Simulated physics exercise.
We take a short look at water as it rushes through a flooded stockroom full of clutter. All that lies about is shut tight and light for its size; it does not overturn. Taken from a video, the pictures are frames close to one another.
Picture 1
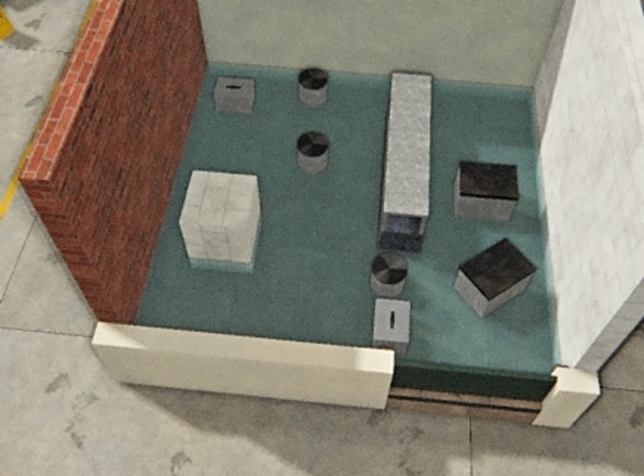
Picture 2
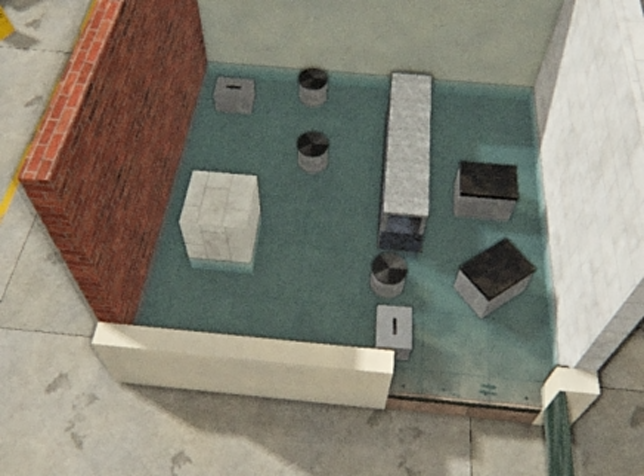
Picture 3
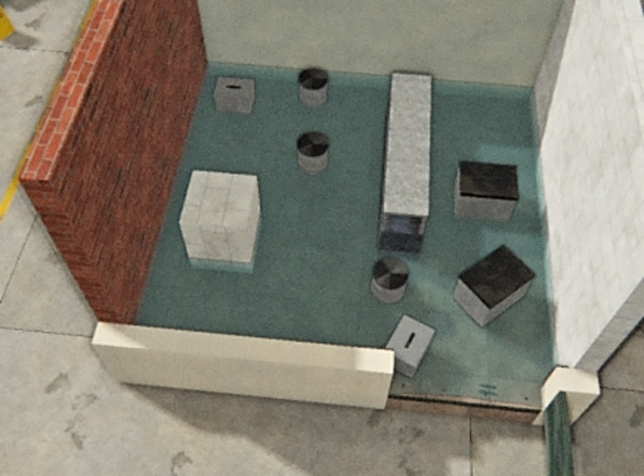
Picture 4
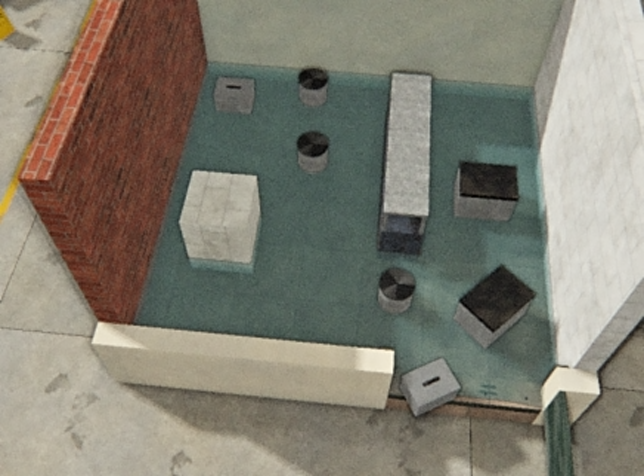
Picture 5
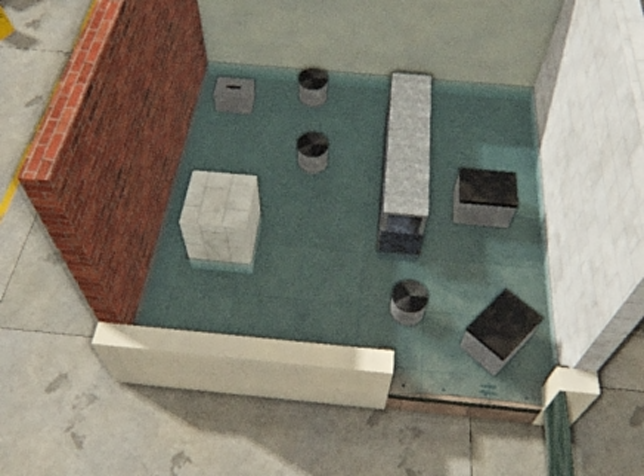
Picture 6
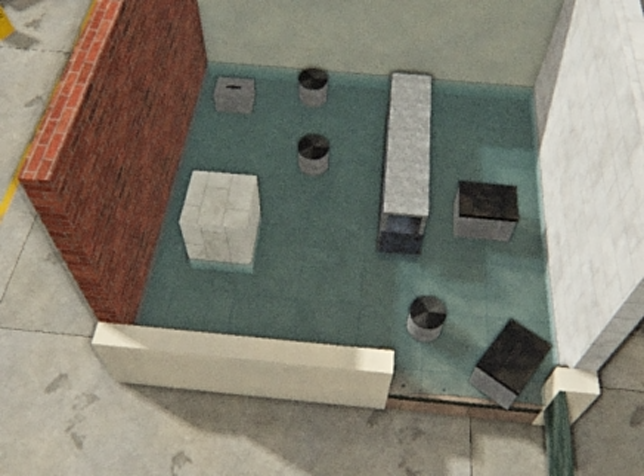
A flooded, open-topped stockroom with a red brick wall on the left is seen from a still, high viewpoint. Blue-green water surrounds a pale block at left, a long grey unit near centre, dark-topped pails and chests, and small slotted grey boxes. The green front-right gate swings open, the nearest slotted box turns and slides out of view through the gap, and the nearest pail and right-hand chests drift forward.
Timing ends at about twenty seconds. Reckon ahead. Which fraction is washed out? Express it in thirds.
It comes to two thirds or above.
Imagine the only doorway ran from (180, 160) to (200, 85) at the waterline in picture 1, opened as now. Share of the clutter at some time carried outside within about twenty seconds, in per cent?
It comes to about 60 per cent.
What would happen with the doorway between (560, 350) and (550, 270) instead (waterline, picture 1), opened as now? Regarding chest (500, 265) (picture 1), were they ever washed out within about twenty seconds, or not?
Obs., item: Exits.
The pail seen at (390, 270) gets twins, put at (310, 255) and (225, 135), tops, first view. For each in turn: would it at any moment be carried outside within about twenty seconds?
First: Exits; second: Kept.
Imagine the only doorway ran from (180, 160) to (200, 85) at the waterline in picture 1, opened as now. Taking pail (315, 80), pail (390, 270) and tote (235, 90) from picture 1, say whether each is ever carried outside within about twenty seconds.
Object one: Leaves; object two: Remains; object three: Leaves.
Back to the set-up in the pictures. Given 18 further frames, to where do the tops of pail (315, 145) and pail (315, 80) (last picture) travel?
Roughly (349, 248) and roughly (386, 80).
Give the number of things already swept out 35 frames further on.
The total is 5.
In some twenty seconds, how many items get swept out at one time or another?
That works out to 5.
A moment on, 3 of 7 are out; 4 afloat.
Next, 4 of 7 are out; 3 afloat.
Later, 5 of 7 are out; 2 afloat.
In the end, 5 of 7 are out; 2 afloat.
